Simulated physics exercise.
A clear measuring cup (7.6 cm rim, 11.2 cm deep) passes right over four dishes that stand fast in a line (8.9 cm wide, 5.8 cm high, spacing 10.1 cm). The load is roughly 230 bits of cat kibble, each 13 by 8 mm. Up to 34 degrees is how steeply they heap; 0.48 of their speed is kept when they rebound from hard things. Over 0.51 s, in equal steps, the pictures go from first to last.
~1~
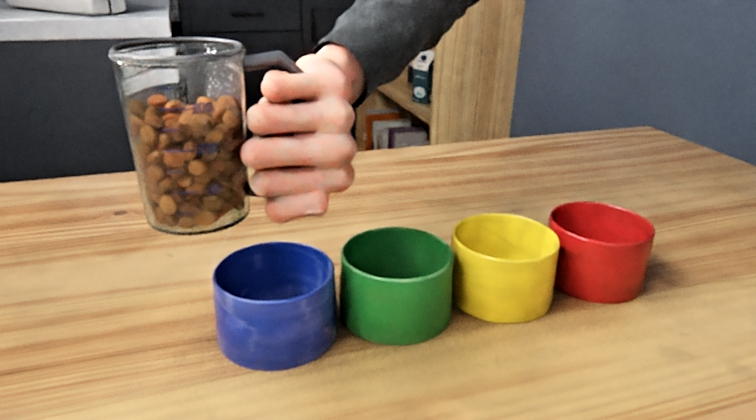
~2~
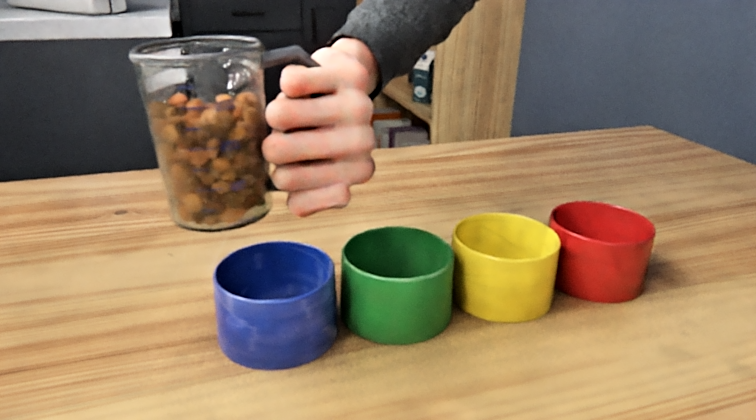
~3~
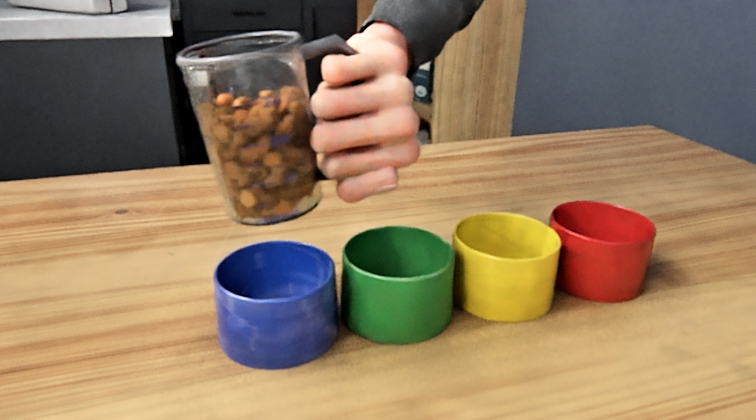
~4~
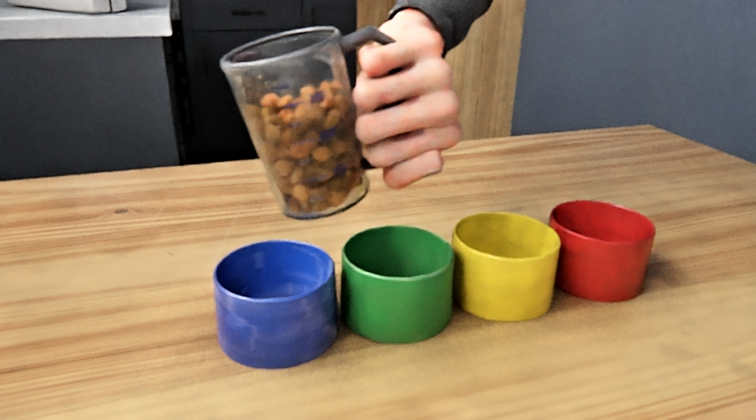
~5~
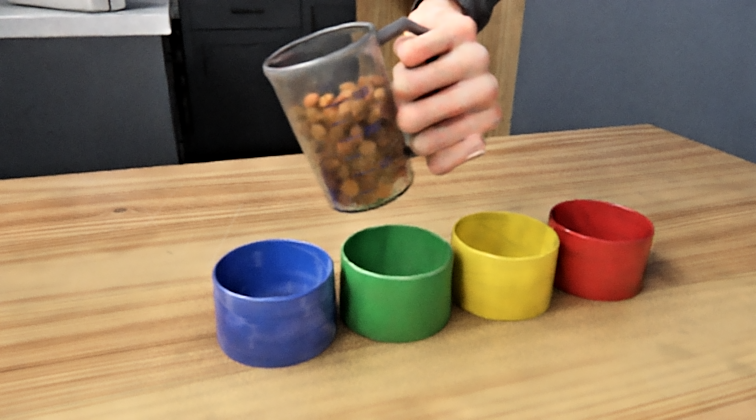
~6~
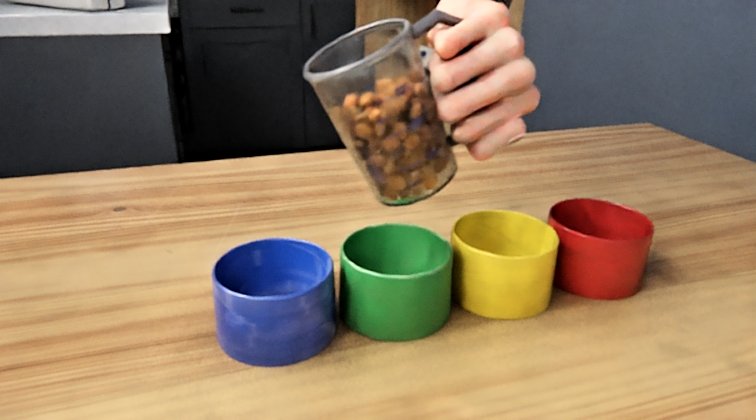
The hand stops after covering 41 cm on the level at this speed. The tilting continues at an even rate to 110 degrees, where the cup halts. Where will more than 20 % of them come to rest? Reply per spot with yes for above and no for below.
Red: Yes, above. Blue: No, below. Green: No, below. Yellow: No, below. Counter: No, below.
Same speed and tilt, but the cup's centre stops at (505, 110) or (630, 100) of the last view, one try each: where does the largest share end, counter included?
I'd expect green to win the first try and yellow the second.
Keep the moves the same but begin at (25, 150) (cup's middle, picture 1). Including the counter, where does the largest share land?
Most of it lands at yellow.
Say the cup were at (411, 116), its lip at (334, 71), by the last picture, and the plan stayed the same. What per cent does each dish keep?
Red 90, blue 0, green 0, yellow 0.
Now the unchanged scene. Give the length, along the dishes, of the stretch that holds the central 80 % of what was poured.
I'd put it at close to 5 cm.
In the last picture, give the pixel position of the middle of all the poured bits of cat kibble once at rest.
About (594, 246).
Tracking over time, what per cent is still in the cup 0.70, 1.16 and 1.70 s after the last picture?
Going in order, it reads 100, then 100, and finally 70 per cent.
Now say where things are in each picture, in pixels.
In the first picture, cup at (190, 136), tilt 0 degrees, lip at (113, 50), moved 0.0 cm; middle of the pieces at (188, 161); blue dish at (274, 270); green dish at (397, 252); yellow dish at (505, 236); red dish at (601, 222).
In the second picture, cup at (211, 133), tilt 2 degrees, lip at (133, 52), moved 1.3 cm; middle of the pieces at (210, 159).
In the third picture, cup at (259, 129), tilt 8 degrees, lip at (179, 57), moved 4.4 cm; middle of the pieces at (259, 154).
In the fourth picture, cup at (304, 126), tilt 14 degrees, lip at (224, 63), moved 7.6 cm; middle of the pieces at (306, 150).
In the fifth picture, cup at (347, 121), tilt 20 degrees, lip at (266, 68), moved 10.8 cm; middle of the pieces at (350, 145).
In the sixth picture, cup at (388, 117), tilt 26 degrees, lip at (307, 74), moved 13.9 cm; middle of the pieces at (393, 140); blue dish at (274, 266); green dish at (397, 248); yellow dish at (505, 233); red dish at (600, 219).
Then, 0.70 s after the last picture, tilt 65 degrees; cup holds 100 %.
Then, 1.16 s after the last picture, tilt 92 degrees; cup holds 100 %.
Then, 1.70 s after the last picture, tilt 110 degrees; cup holds 70 %, red 25 %.
In the end, red 85 %, blue 0 %, green 0 %, yellow 0 %, counter 0 %, cup 15 %.
